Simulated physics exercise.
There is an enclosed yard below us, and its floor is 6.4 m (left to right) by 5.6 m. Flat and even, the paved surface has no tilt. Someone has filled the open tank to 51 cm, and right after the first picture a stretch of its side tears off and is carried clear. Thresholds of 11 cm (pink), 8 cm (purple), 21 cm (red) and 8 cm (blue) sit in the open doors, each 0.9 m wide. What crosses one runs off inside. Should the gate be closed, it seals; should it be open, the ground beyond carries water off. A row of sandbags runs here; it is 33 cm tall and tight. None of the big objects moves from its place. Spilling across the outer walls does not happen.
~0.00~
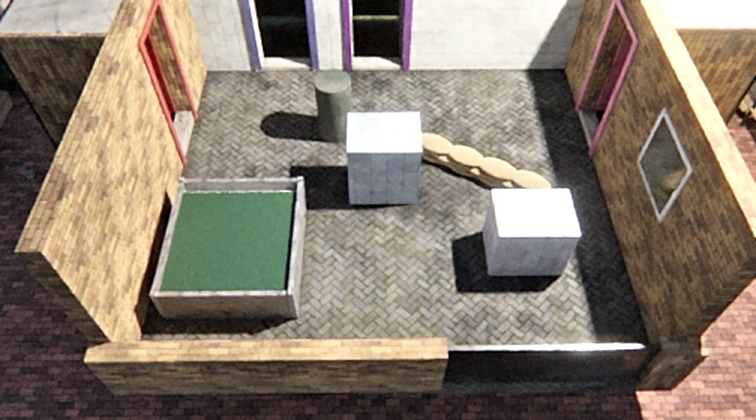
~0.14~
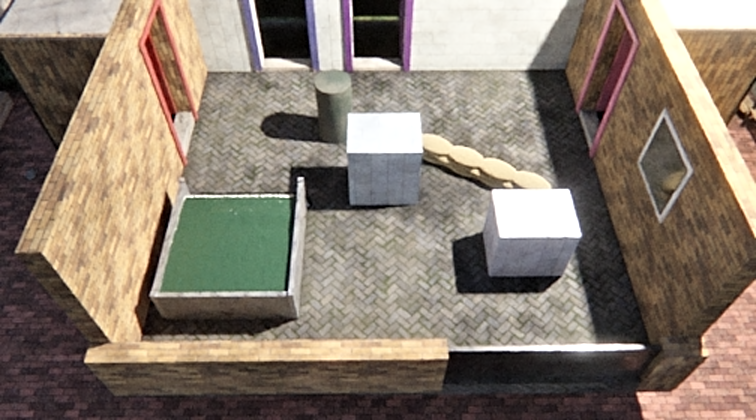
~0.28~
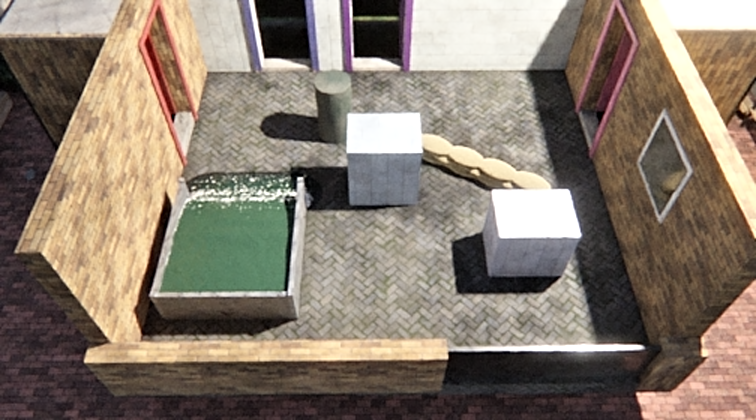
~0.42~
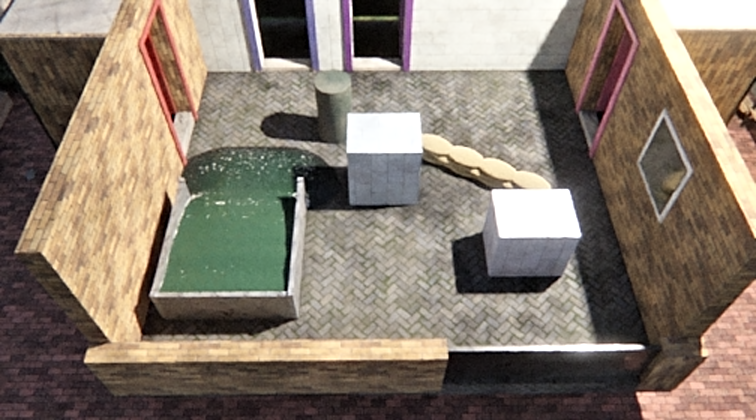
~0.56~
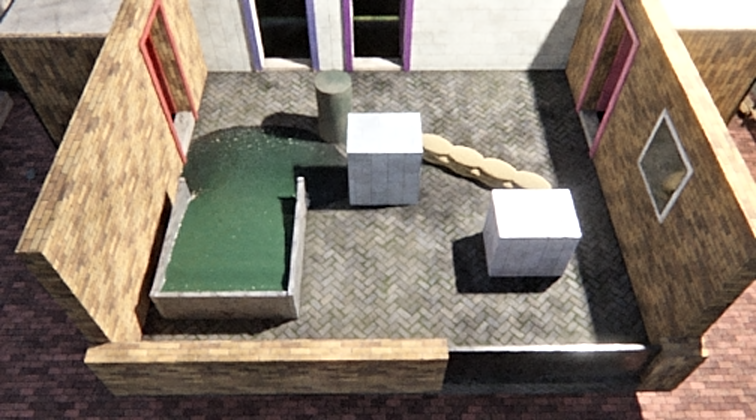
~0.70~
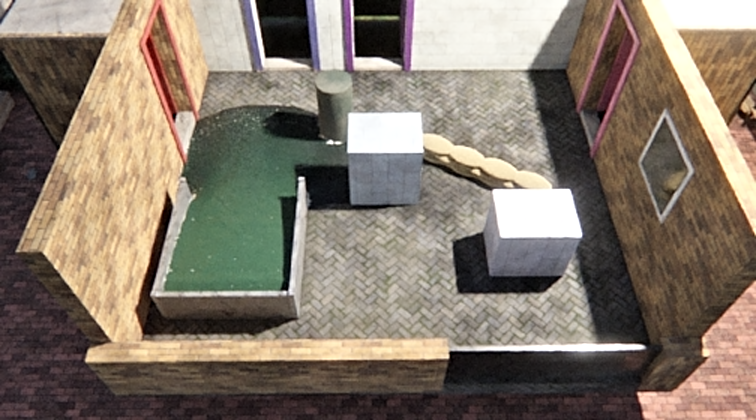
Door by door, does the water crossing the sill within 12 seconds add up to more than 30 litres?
Door by door: The pink door: No; the purple door: No; the red door: No; the blue door: Yes.
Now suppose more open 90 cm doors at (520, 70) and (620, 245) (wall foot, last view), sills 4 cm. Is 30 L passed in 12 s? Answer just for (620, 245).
At that door: Within the limit.
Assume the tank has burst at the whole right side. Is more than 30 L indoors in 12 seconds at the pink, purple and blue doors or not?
Against that limit: Pink under, purple under, blue below.
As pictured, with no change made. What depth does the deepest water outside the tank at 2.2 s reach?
About 33 cm.
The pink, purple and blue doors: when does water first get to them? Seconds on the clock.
Pink: 5.0 s; purple: 1.8 s; blue: 1.0 s.
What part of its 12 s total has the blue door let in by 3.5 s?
Fraction in by then: Around 85 per cent.
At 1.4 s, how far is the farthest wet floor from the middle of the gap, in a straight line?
About 3.4 m out.
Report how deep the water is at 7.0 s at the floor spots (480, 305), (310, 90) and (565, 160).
Reading - approx. 0 / 6 / 8 cm.
After 1.4 s water covers 25 % of the floor and is deepest (29 cm) near (209, 71); pink door not reached, purple door not reached, red door 13 cm at the sill, 0 L in, blue door 4 cm at the sill, 10 L in.
After 2.2 s water covers 30 % of the floor and is deepest (33 cm) near (208, 78); pink door not reached, purple door 6 cm at the sill, 0 L in, red door 13 cm at the sill, 0 L in, blue door 23 cm at the sill, 79 L in.
After 3.5 s water covers 35 % of the floor and is deepest (20 cm) near (310, 70); pink door not reached, purple door 9 cm at the sill, 0 L in, red door 9 cm at the sill, 0 L in, blue door 18 cm at the sill, 179 L in.
After 7.0 s water covers 65 % of the floor and is deepest (11 cm) near (561, 69); pink door 9 cm at the sill, 0 L in, purple door 5 cm at the sill, 2 L in, red door 6 cm at the sill, 0 L in, blue door 7 cm at the sill, 217 L in.
After 12.0 s water covers 95 % of the floor and is deepest (7 cm) near (650, 363); pink door 6 cm at the sill, 0 L in, purple door 3 cm at the sill, 2 L in, red door 3 cm at the sill, 0 L in, blue door 4 cm at the sill, 217 L in.
